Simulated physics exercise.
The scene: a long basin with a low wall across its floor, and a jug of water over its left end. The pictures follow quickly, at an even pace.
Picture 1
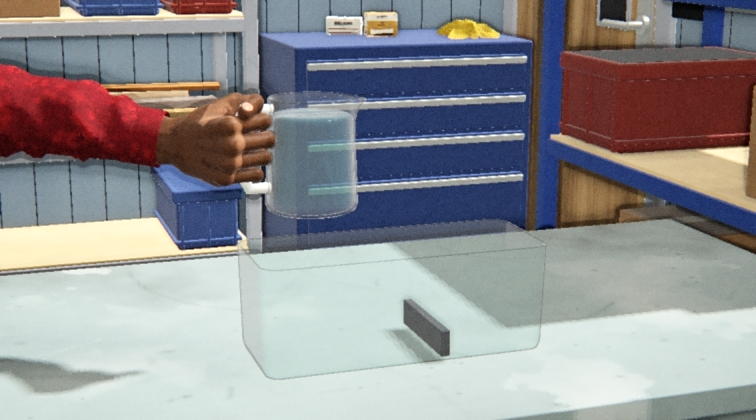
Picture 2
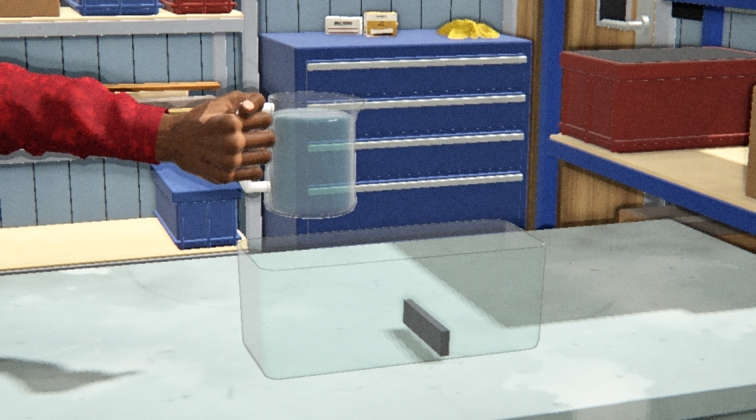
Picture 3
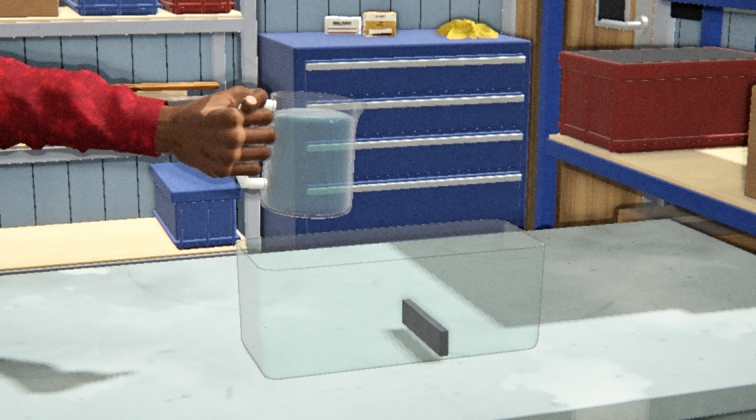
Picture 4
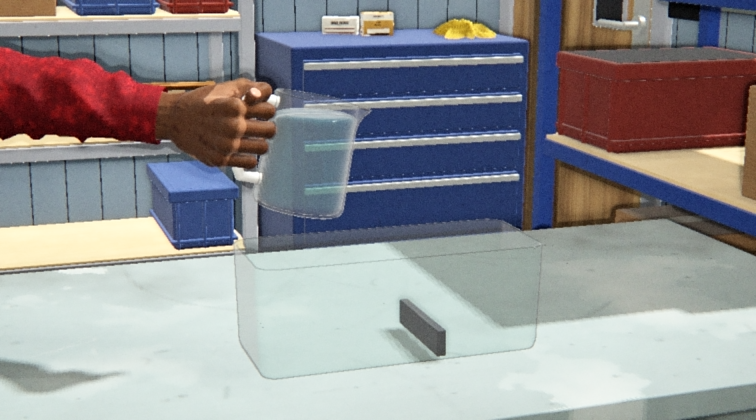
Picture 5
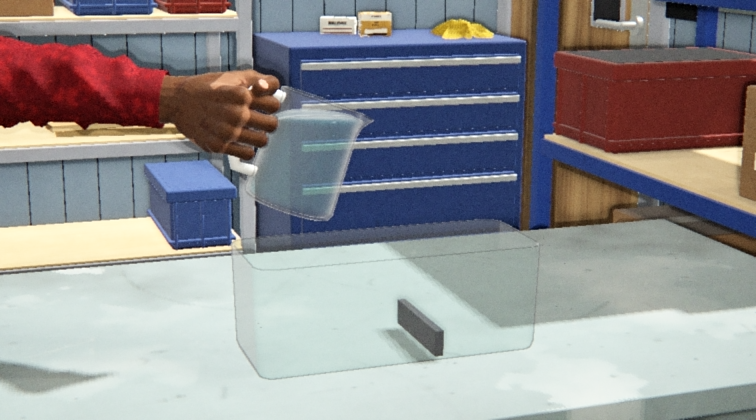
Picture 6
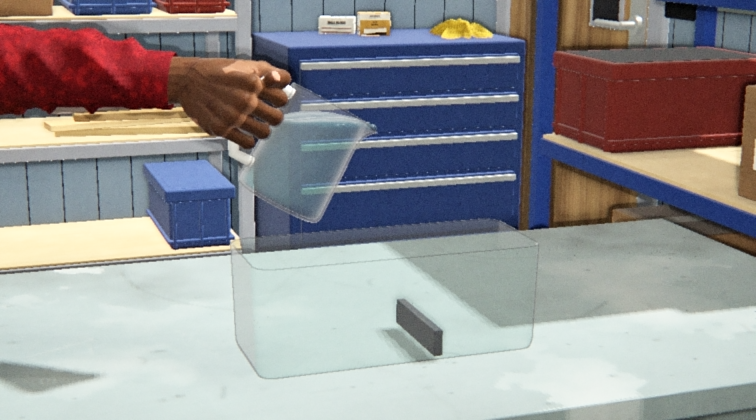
A hand in a red sleeve tilting a clear jug of water rightward above a long transparent basin with a low dark wall.
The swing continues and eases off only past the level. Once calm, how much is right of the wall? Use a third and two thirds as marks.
In the end from a third to two thirds is right of the wall.
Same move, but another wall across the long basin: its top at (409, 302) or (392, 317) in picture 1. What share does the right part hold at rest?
In turn 75 and 90 in a hundred.
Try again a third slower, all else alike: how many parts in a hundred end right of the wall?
About 55 per cent.
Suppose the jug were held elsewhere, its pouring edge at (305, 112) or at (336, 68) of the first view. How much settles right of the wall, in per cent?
Roughly 15 per cent, and 15 per cent.
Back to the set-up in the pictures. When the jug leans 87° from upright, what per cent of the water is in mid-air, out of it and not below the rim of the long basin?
It comes to 15 per cent or so.
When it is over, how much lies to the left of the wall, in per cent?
About 50 per cent.
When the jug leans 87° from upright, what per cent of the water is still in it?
About 70 per cent.
A moment on, the jug is tipped on its side and 70 per cent is still to pour, 4 is left of the wall and 9 right of it.
Next, the jug is tipped right over and 25 per cent is still to pour, 24 is left of the wall and 37 right of it.
Then the jug is tipped right over and 6 per cent is still to pour, 40 is left of the wall and 51 right of it.
Later the jug is tipped right over and 1 per cent is still to pour, 48 is left of the wall and 50 right of it.
At rest 49 per cent lies left of the wall, 50 right of it and 1 outside.
